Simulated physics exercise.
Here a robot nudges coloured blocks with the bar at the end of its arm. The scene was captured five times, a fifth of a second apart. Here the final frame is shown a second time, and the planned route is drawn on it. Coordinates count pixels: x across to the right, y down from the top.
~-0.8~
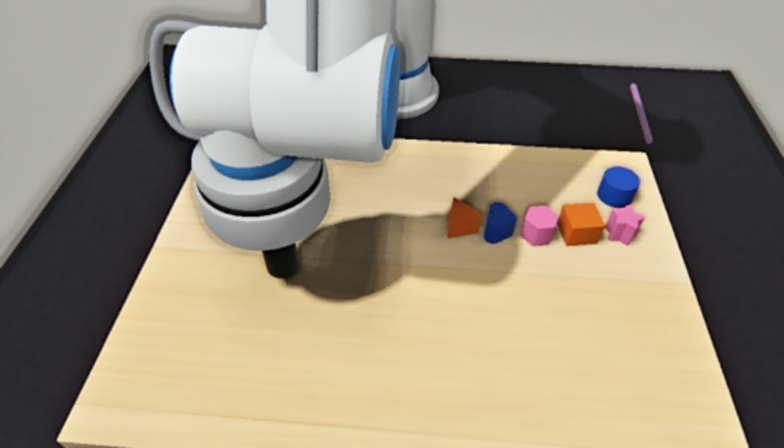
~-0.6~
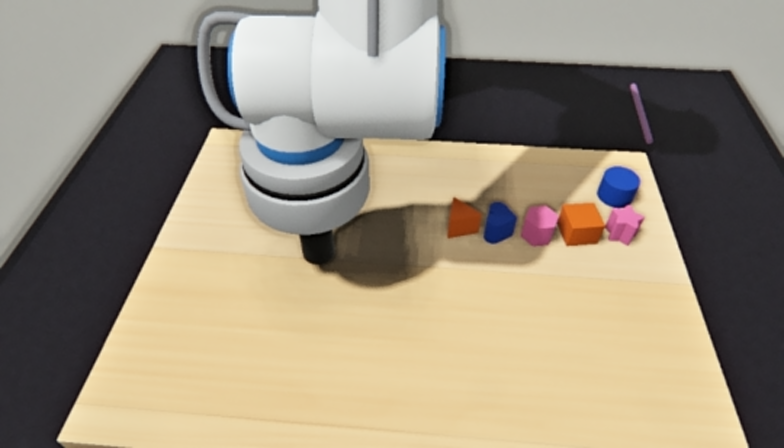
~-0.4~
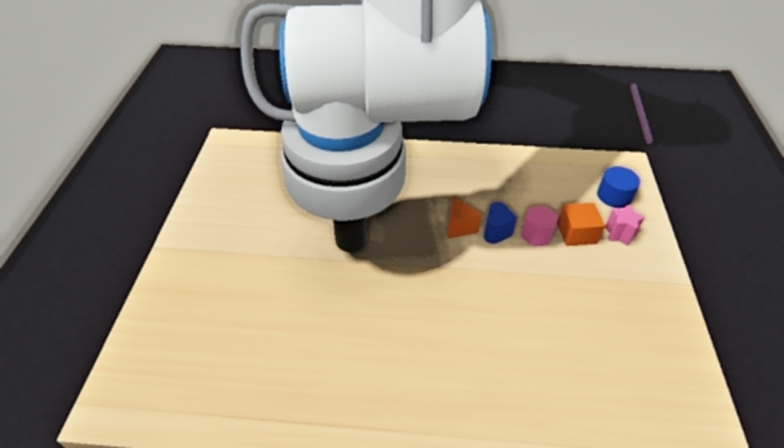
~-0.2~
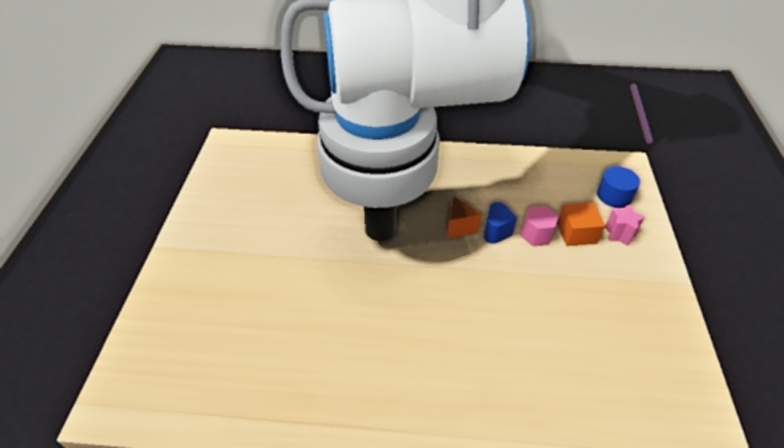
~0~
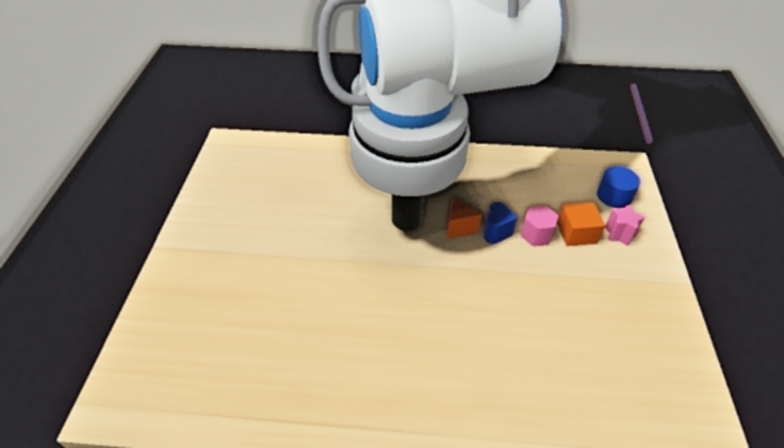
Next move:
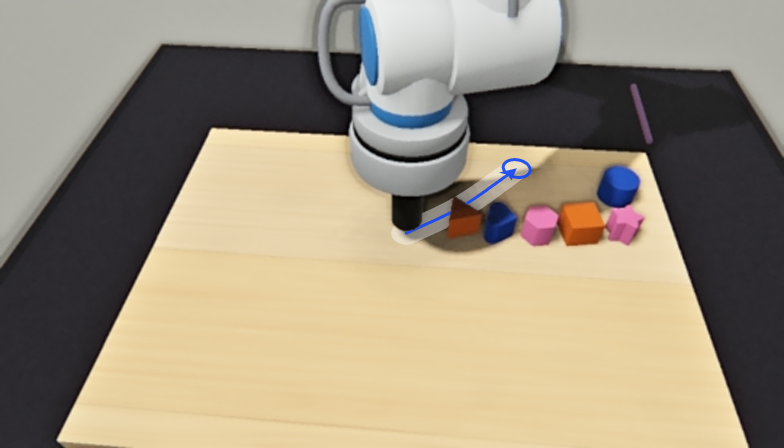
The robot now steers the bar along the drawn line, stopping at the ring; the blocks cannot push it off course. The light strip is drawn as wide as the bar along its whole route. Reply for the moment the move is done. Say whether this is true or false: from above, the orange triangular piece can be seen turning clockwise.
It is true.
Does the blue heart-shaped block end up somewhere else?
That would be a no.
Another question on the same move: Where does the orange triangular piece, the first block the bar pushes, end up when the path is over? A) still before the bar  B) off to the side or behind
B (off to the side or behind)
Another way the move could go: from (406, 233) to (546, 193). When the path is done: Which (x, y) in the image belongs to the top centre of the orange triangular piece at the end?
Top centre: (491, 212).
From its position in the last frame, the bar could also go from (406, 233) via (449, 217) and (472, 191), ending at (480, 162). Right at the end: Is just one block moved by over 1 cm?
Answer: Yes.
The drawn path runs from (406, 233) by way of (450, 213) and (486, 191) to (517, 168).
What follows on the original path. One third of the way, bar (451, 200); orange triangular piece (472, 207), turned 40° clockwise.
Two thirds of the way, bar (488, 178); orange triangular piece (473, 207), turned 45° clockwise.
At the end, bar (520, 155); orange triangular piece (473, 207), turned 45° clockwise; blue heart-shaped block not moved.
